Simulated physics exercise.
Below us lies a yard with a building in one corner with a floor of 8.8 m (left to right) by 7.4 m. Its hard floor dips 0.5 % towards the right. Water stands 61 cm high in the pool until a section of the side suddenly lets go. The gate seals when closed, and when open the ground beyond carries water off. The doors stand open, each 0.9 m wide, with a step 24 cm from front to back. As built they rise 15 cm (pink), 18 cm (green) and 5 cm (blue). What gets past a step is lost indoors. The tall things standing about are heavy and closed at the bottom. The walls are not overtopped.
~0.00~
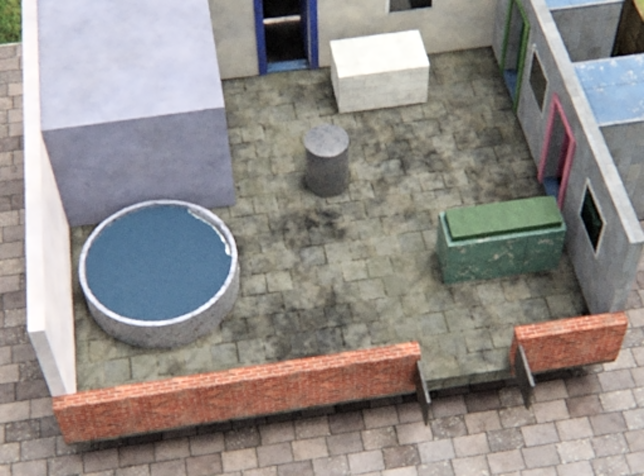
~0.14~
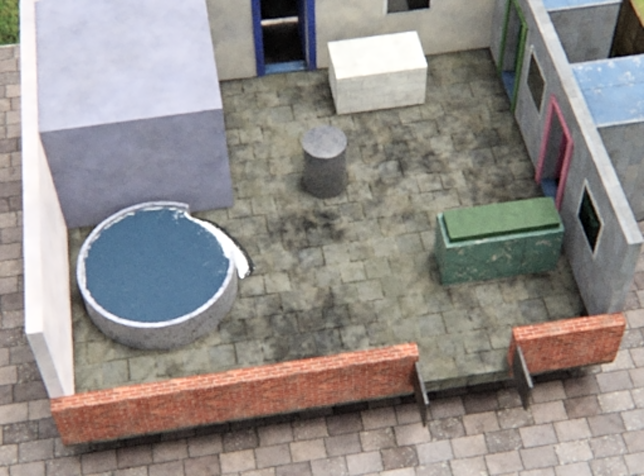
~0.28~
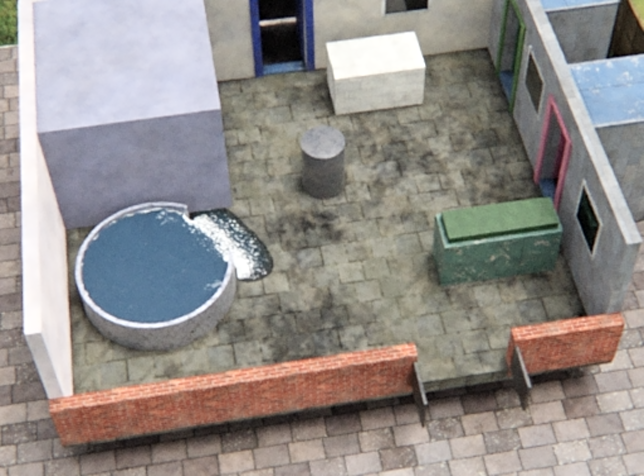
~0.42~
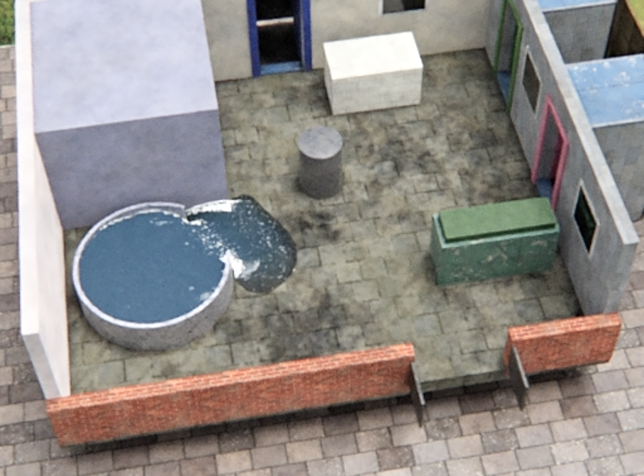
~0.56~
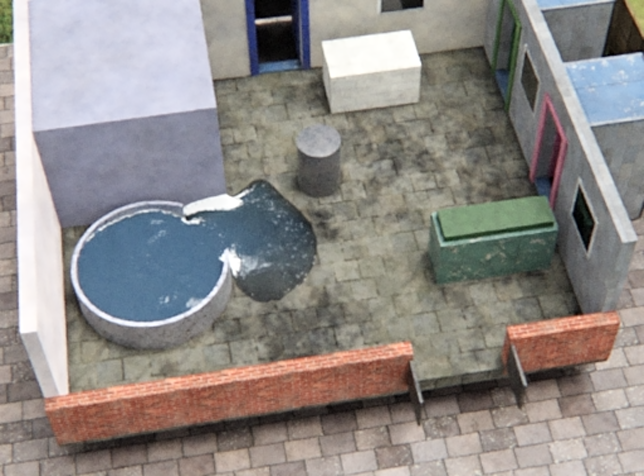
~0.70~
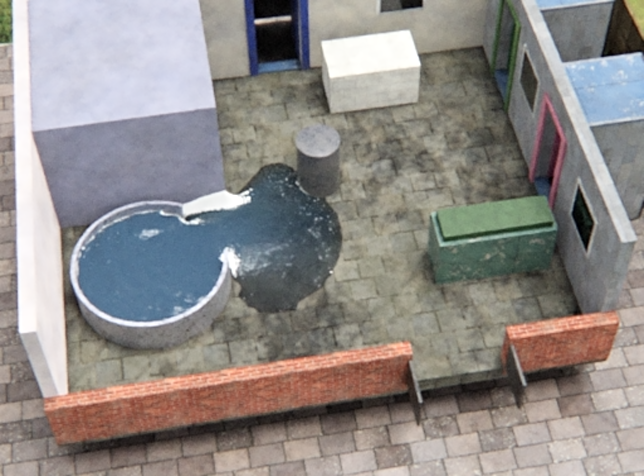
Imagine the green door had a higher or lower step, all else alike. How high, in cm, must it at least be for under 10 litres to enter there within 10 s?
At least 10.5 cm or so.
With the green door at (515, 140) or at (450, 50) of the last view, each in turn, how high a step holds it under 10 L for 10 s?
About 10.0 and 12.5 cm.
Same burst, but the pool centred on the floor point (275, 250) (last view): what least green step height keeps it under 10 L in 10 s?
Some 16 cm.
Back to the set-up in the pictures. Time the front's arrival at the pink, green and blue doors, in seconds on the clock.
Pink 2.6 s, green 3.2 s, blue 2.2 s.
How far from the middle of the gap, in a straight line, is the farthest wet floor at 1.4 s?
About 4.2 m.
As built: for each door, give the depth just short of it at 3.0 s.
In cm: Pink 26, green 0, blue 9.
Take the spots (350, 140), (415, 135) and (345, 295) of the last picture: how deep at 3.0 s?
In that order: 1, 2 and 1 cm.
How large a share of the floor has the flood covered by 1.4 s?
Near 25 per cent is wet.
After 1.4 s water covers 25 % of the floor, deepest (38 cm) near (218, 211); it has not reached the green door.
After 3.0 s water covers 55 % of the floor, deepest (27 cm) near (294, 193); it has not reached the green door.
After 10.0 s water covers 90 % of the floor, deepest (14 cm) near (511, 141); 10 cm at the green door, 0 litres in over its 18 cm step.
At the green door as built, the water arrived by 3.3 s and peaked near 15 cm at 8.6 s.
Run again over the same 10 s with other heights there, 15 litres in over 9.5 cm, 6 litres over 11.5 cm. The limit of 10 litres is kept from about 10.5 cm up.
